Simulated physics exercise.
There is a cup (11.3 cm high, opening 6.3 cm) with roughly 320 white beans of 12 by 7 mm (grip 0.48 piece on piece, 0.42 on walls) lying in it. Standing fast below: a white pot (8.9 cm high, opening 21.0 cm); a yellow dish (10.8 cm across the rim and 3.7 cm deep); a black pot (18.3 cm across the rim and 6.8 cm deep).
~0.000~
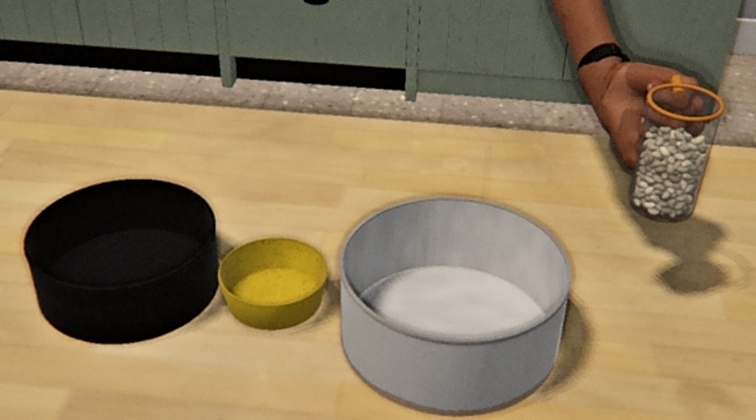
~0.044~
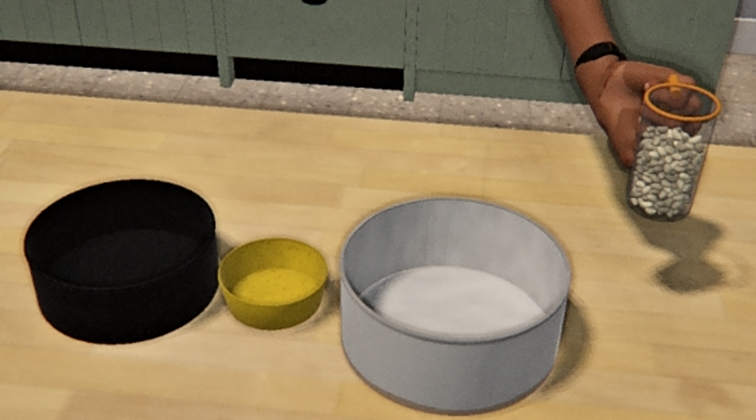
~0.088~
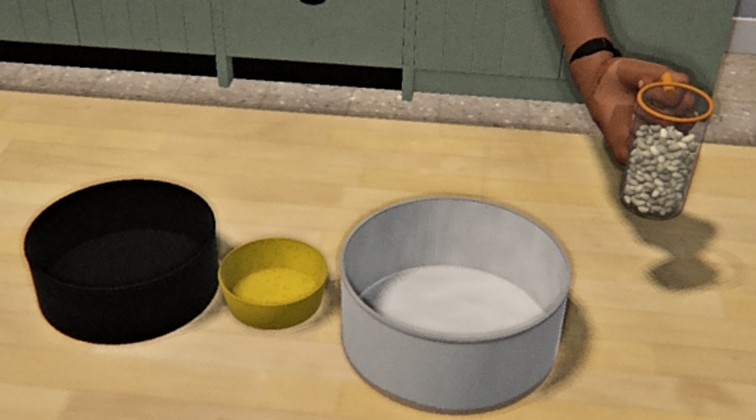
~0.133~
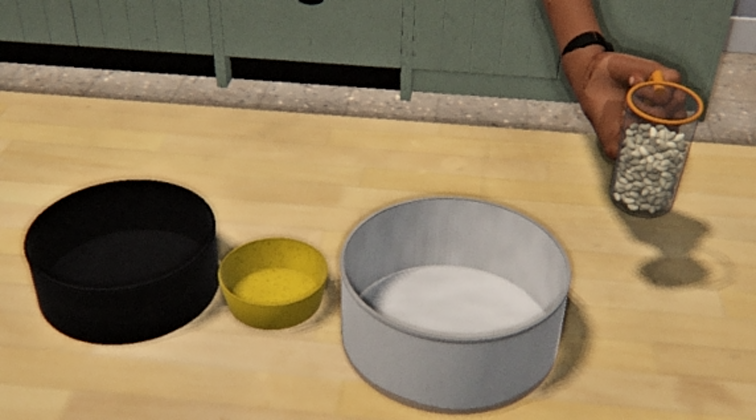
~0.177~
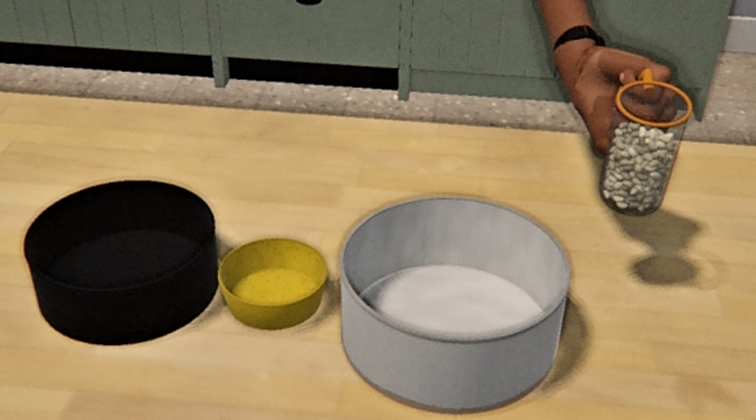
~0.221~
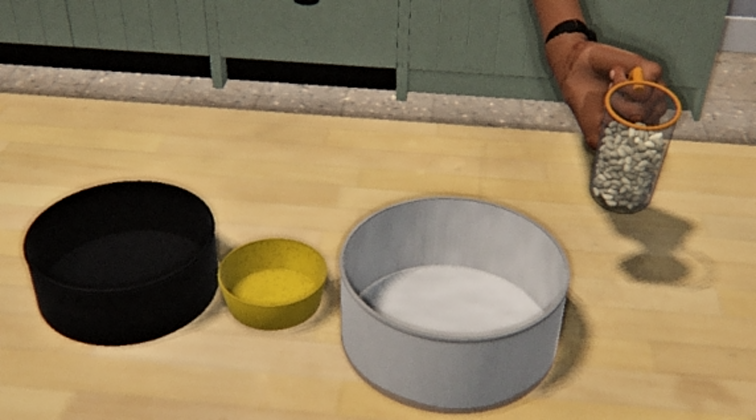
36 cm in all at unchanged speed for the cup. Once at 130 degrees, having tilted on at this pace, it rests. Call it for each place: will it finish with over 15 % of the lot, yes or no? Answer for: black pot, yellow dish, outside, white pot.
Black pot - no, yellow dish - yes, outside - no, white pot - no.
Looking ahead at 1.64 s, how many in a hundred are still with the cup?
About 90 percent of the load.
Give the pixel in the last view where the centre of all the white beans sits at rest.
Roughly at pixel (277, 294).
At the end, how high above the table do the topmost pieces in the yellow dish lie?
4.5 cm.
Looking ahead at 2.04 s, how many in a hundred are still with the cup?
Near 0 in a hundred parts of the load.
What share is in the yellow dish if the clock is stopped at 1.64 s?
5 %.
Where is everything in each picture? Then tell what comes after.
The first picture shows cup at (678, 135); tilt 0 degrees; moved 0.0 cm; lip at (690, 119); top of the load at (667, 134); white pot at (455, 262); yellow dish at (273, 270); black pot at (121, 229).
The second picture shows cup at (675, 135); tilt 1 degrees; moved 0.2 cm; lip at (687, 119); top of the load at (664, 134).
The third picture shows cup at (668, 135); tilt 2 degrees; moved 0.8 cm; lip at (680, 120); top of the load at (657, 132).
The fourth picture shows cup at (657, 137); tilt 5 degrees; moved 1.7 cm; low side front; lip at (669, 122); top of the load at (647, 131).
The fifth picture shows cup at (645, 139); tilt 9 degrees; moved 2.6 cm; low side front; lip at (657, 125); top of the load at (637, 129).
The sixth picture shows cup at (634, 141); tilt 12 degrees; moved 3.5 cm; low side front; lip at (646, 128); top of the load at (627, 128); white pot at (454, 261); yellow dish at (273, 270); black pot at (121, 231). It turns about 75 degrees a second.
Then, at 0.77 s, tilt 52 degrees; cup 100 %; middle of all pieces near (511, 145).
Then, at 1.22 s, tilt 85 degrees; cup 100 %; middle of all pieces near (417, 130).
Then, at 1.64 s, tilt 116 degrees; yellow dish 5 %, cup 90 %, in the air 5 %; middle of all pieces near (328, 144).
Then, at 2.04 s, tilt 130 degrees; yellow dish 95 %, in the air 5 %; middle of all pieces near (279, 288).
At rest (2.6 s), yellow dish 100 %, outside 0 %, white pot 0 %, black pot 0 %, cup 0 %.
